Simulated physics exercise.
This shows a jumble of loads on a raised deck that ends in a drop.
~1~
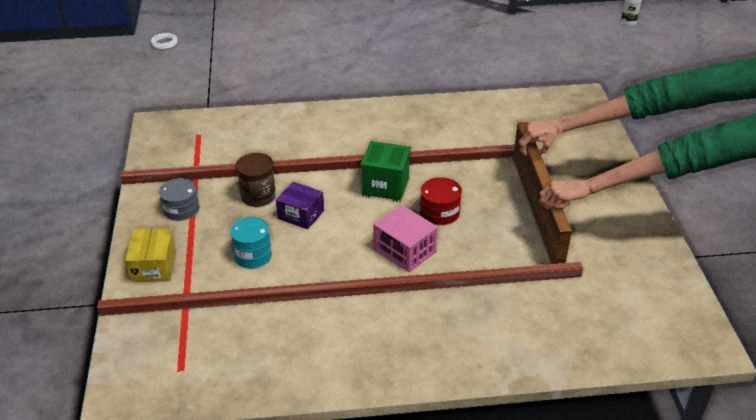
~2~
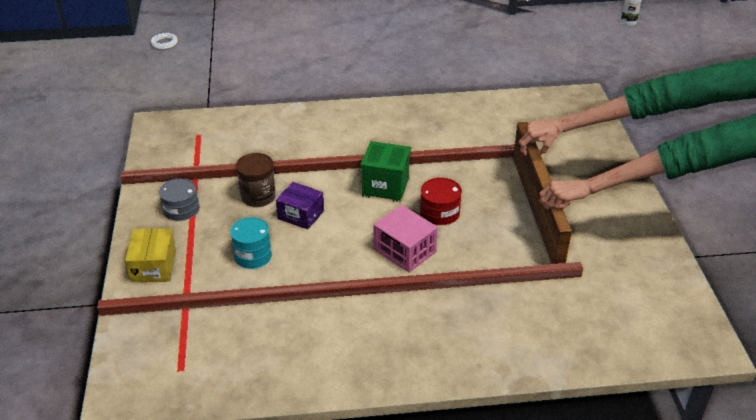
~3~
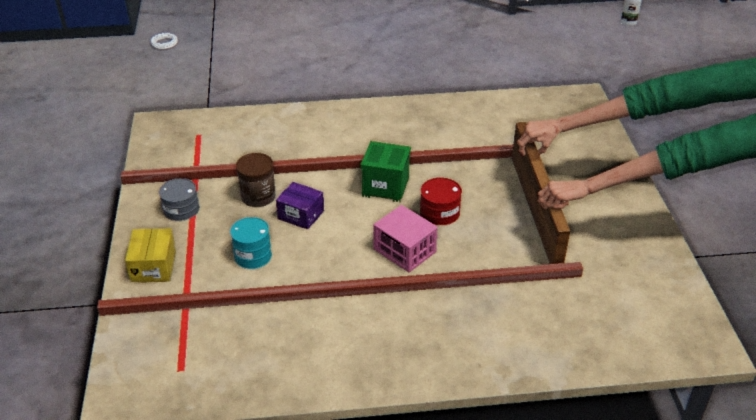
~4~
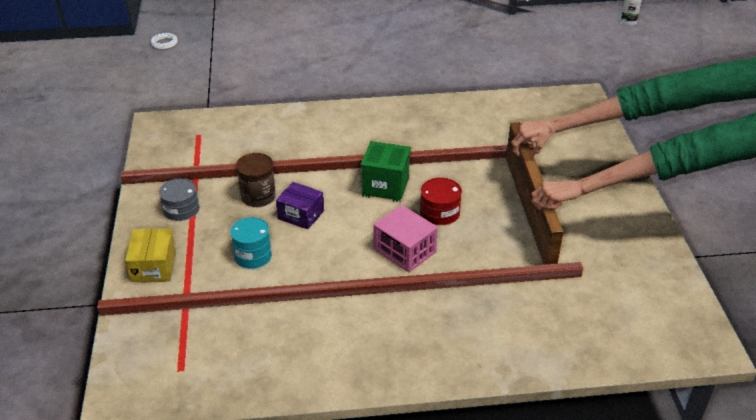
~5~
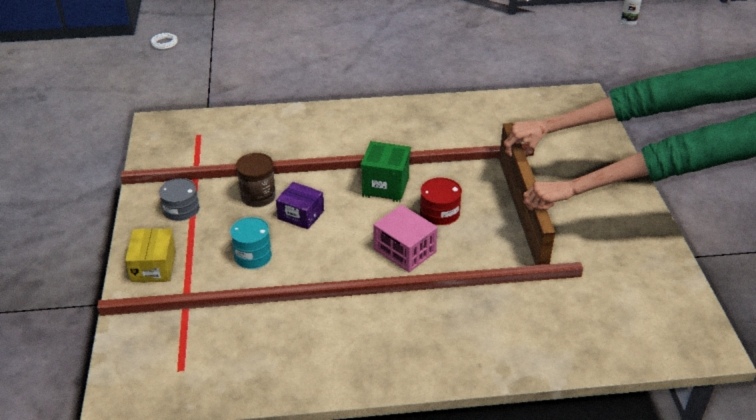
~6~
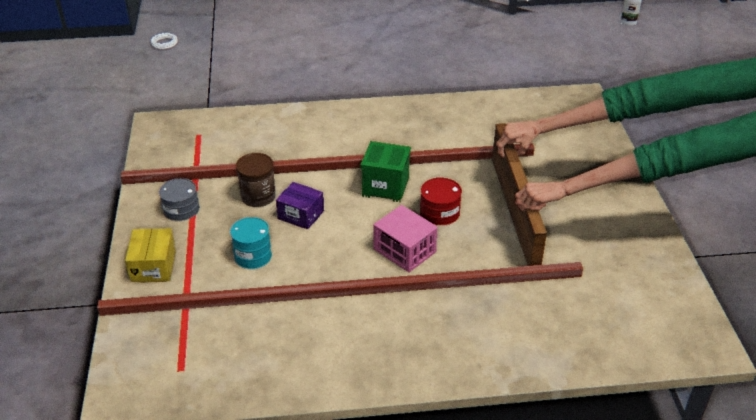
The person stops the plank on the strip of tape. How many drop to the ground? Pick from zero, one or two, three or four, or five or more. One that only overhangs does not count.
The number that fall off is one or two.
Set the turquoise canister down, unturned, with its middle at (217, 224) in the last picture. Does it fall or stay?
Then it does not fall.
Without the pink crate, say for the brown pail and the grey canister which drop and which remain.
The brown pail is kept, the grey canister drops off.
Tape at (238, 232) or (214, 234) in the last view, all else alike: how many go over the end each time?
In that order 0 and 0.
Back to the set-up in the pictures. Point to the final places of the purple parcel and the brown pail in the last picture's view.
The purple parcel at (129, 217), the brown pail at (129, 182).
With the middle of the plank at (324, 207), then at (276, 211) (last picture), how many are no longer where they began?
The counts are 6 and 6.
Early on, none off yet; yellow parcel at rest near (151, 255); grey canister at rest near (180, 200); turquoise canister at rest near (251, 243).
Finally, the number that fall off is one or two; lost, grey canister and yellow parcel.
